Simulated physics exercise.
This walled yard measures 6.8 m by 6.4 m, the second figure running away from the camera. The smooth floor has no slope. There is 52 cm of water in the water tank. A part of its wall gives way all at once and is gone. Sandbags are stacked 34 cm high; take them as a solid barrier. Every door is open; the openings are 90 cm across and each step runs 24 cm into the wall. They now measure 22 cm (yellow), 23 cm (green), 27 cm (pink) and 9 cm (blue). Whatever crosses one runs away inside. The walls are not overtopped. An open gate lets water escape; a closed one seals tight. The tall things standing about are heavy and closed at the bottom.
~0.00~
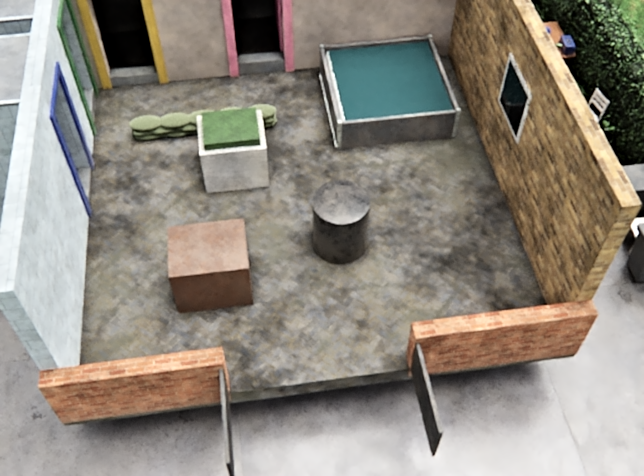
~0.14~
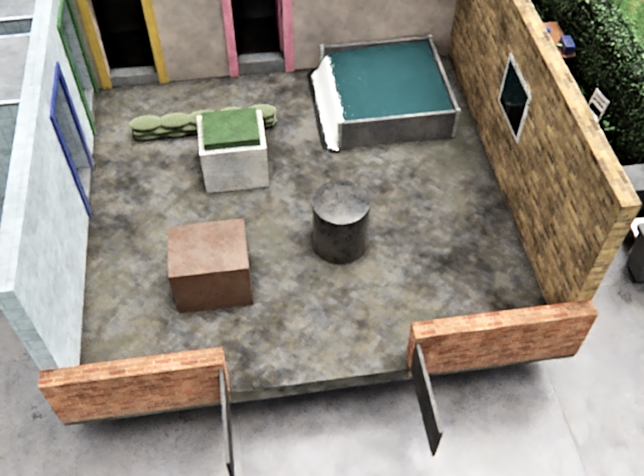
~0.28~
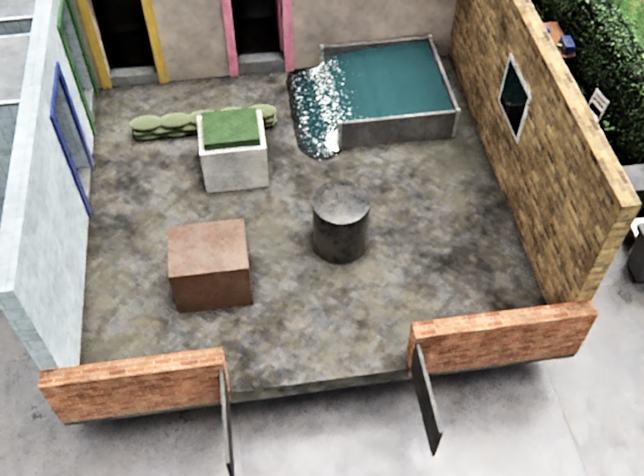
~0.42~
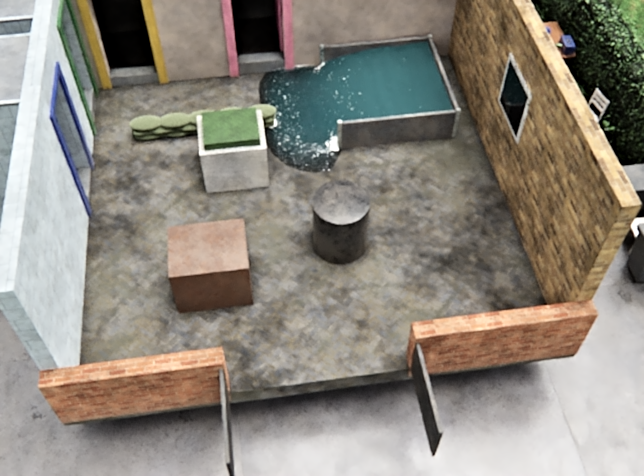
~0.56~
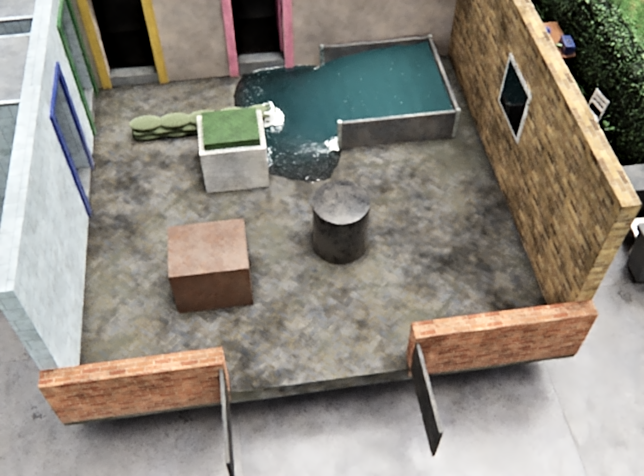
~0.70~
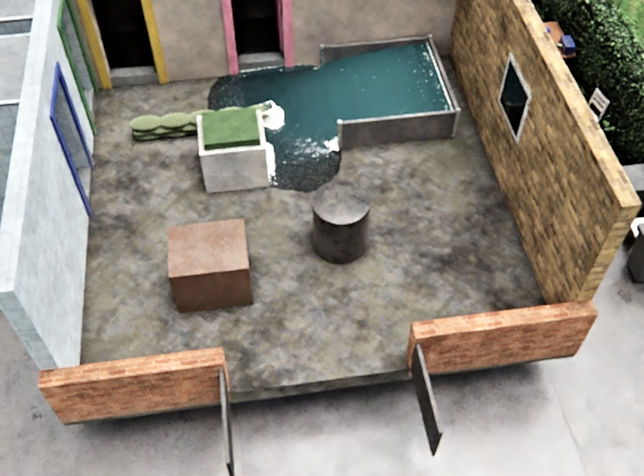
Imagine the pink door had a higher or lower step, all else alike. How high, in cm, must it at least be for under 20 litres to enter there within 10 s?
Close to 13.5 cm is just enough.
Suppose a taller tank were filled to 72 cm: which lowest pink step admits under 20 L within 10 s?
Then roughly 19 cm.
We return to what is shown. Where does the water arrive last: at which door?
The blue one.
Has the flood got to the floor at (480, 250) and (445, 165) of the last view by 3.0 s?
In turn: Dry, dry.
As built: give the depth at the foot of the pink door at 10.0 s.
Roughly 5.5 cm deep.
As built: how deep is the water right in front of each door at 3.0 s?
In cm: Yellow 16, green 32, pink 18, blue 16.
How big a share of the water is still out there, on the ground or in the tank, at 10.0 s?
Some 86 per cent remains.
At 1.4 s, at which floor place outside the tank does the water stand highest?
Near (270, 148).
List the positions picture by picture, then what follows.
The first frame shows the water tank at (387, 81) is whole and still, 52 cm deep; the pink door at (259, 29) is dry.
In the second frame, the front is at (329, 147), 0.2 m from the gap at (332, 102); 0.4 m2 of floor is wet, 52 cm left at the back.
In the third frame, water pours out at (332, 103) and has run 0.6 m, to (305, 147); about 10 cm deep outside, 52 cm at the back.
In the fourth frame, the front is at (273, 146), 1.2 m from the gap at (332, 103); 2.7 m2 of floor is wet, 52 cm left at the back.
In the fifth frame, water pours out at (332, 103) and has run 1.6 m, to a hidden place; about 8 cm deep outside, 51 cm at the back.
In the sixth frame, water pours out at (332, 103) and has run 2.1 m, to a hidden place; about 8 cm deep outside, 44 cm at the back; water is at the pink door at (259, 29).
After 1.4 s water covers 25 % of the floor, deepest (34 cm) near (270, 148); 15 cm at the pink door, 0 litres in over its 27 cm step.
After 3.0 s water covers 45 % of the floor, deepest (32 cm) near (95, 124); 18 cm at the pink door, 0 litres in over its 27 cm step.
After 10.0 s water covers 95 % of the floor, deepest (8 cm) near (83, 328); 6 cm at the pink door, 0 litres in over its 27 cm step.
At the pink door as built, the water arrived by 0.6 s and peaked near 19 cm at 2.4 s.
Run again over the same 10 s with other heights there, 36 litres in over 11.5 cm, 9 litres over 16 cm. The limit of 20 litres is kept from about 13.5 cm up.
